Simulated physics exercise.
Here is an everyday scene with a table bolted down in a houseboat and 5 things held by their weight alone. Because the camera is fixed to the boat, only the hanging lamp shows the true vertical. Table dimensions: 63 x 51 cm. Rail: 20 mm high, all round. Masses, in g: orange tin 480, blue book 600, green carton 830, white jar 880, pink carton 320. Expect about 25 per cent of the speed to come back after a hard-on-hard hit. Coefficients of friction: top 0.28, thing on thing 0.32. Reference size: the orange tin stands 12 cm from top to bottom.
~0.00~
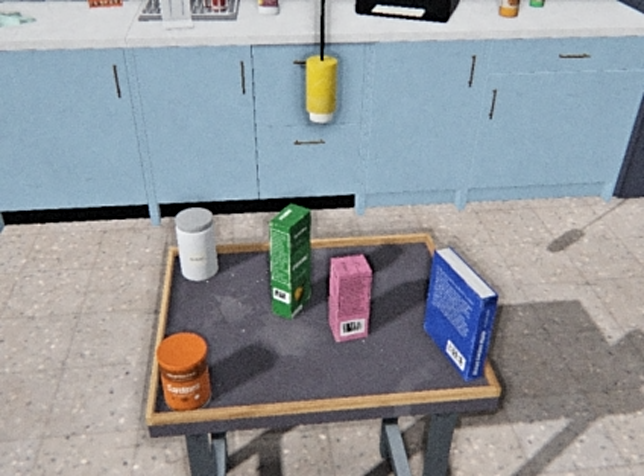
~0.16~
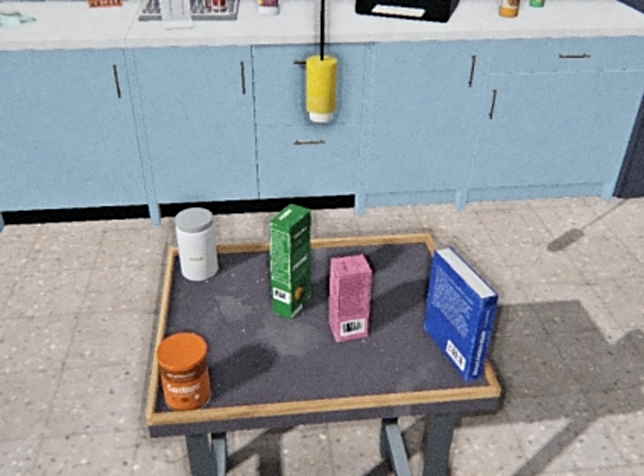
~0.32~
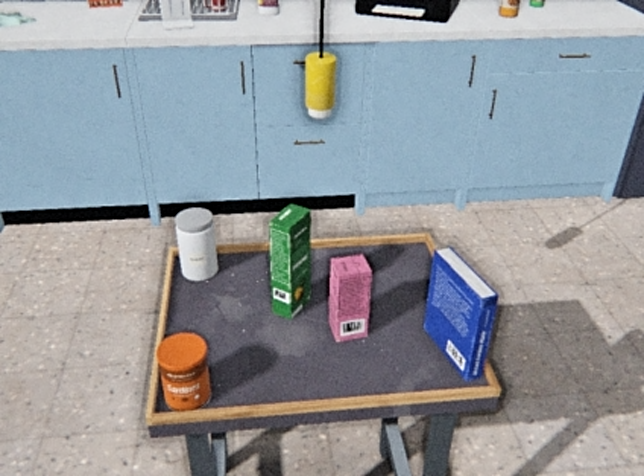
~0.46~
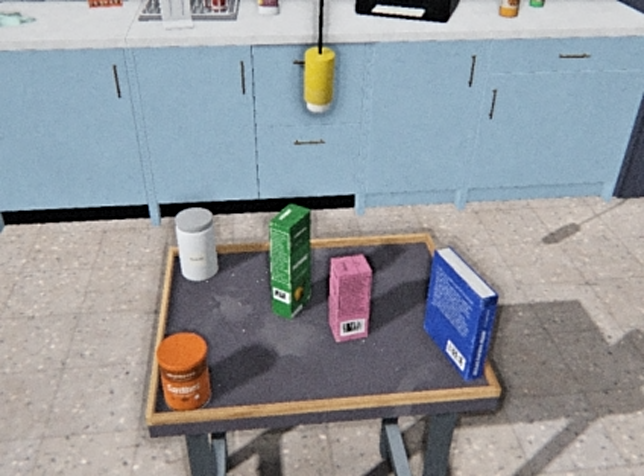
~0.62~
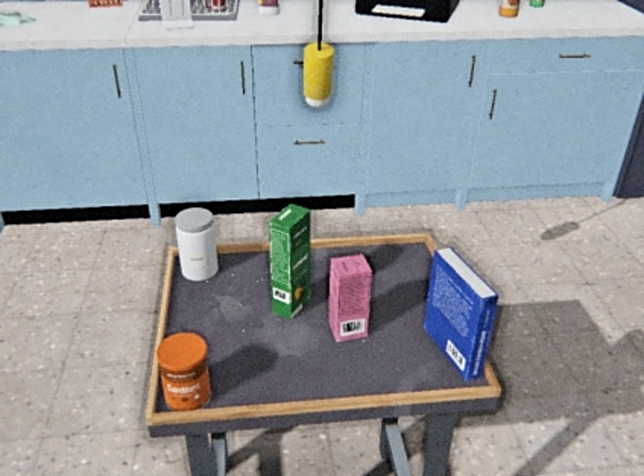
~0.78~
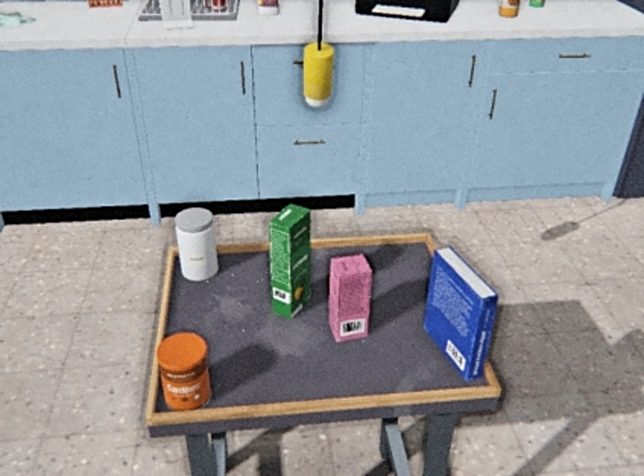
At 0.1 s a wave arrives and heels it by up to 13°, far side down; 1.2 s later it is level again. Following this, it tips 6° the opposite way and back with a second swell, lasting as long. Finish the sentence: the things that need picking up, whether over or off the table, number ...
... not one.
After 1.48 s, heel 1°, near side down.
After 2.28 s, heel 2°, near side down.
In the end (3.0 s), all 5 under 5 cm from the start. At the end, from the last picture's camera, orange tin near (185, 374), blue book near (458, 313).
